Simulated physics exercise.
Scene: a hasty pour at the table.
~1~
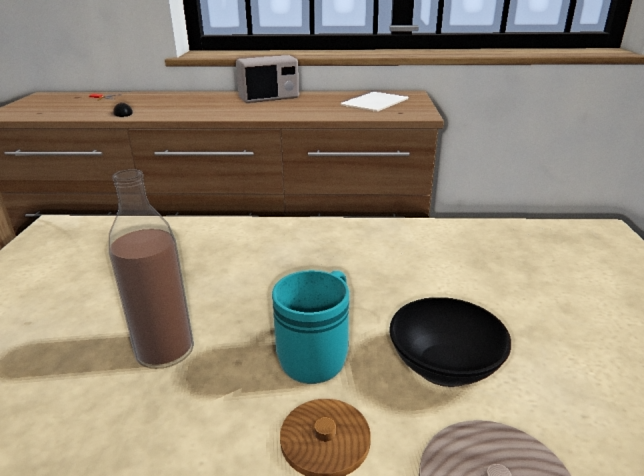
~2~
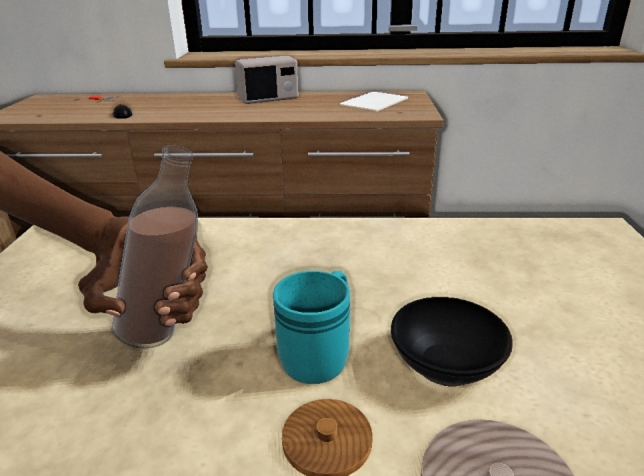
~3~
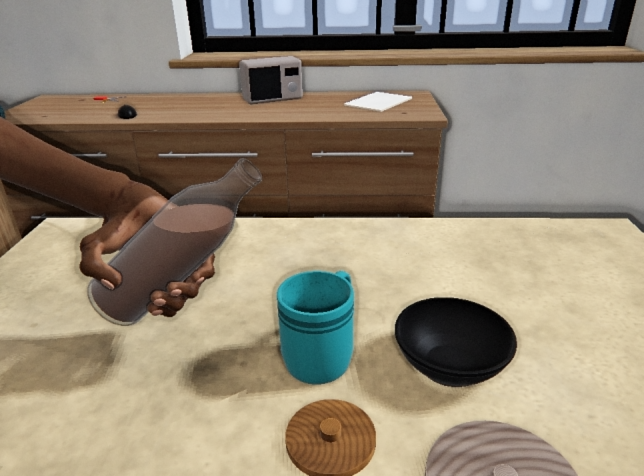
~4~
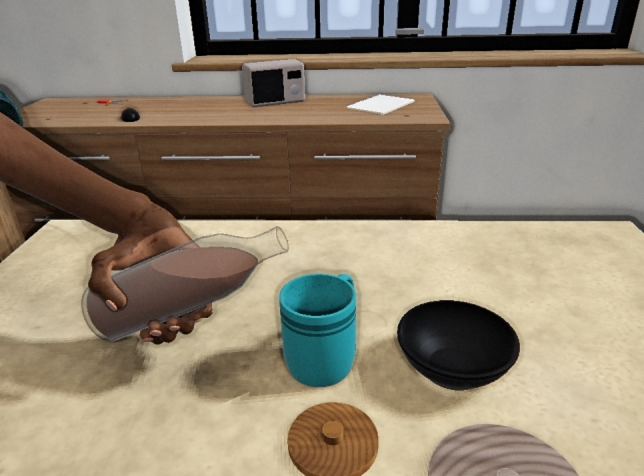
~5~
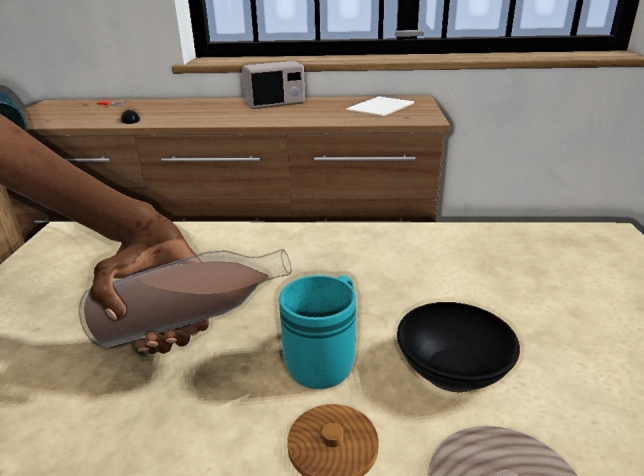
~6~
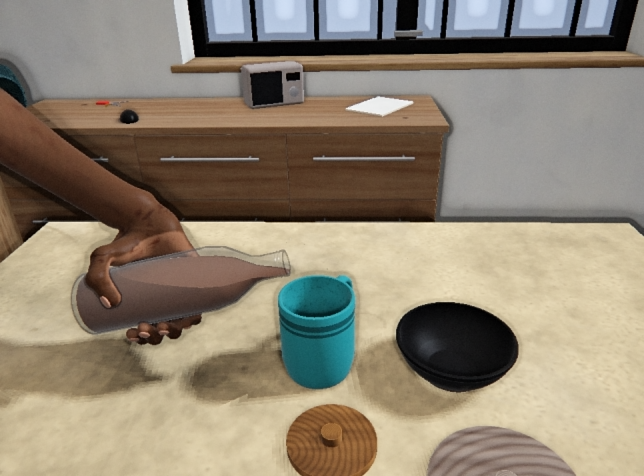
A hand gripping a glass bottle of brown liquid, lifting it and tilting it rightward beside a teal mug and black bowl.
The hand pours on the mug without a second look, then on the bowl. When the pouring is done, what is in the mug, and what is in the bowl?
The mug contains it. The bowl contains it.
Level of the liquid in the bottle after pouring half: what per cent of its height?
About 30 %.
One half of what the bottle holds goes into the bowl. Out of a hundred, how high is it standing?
I reckon it comes up near 75 per cent.
A moment on, the cocoa goes into the mug.
Further on, the cocoa goes into the bowl.
When it is over, the mug has its share inside; the bowl has its share inside.
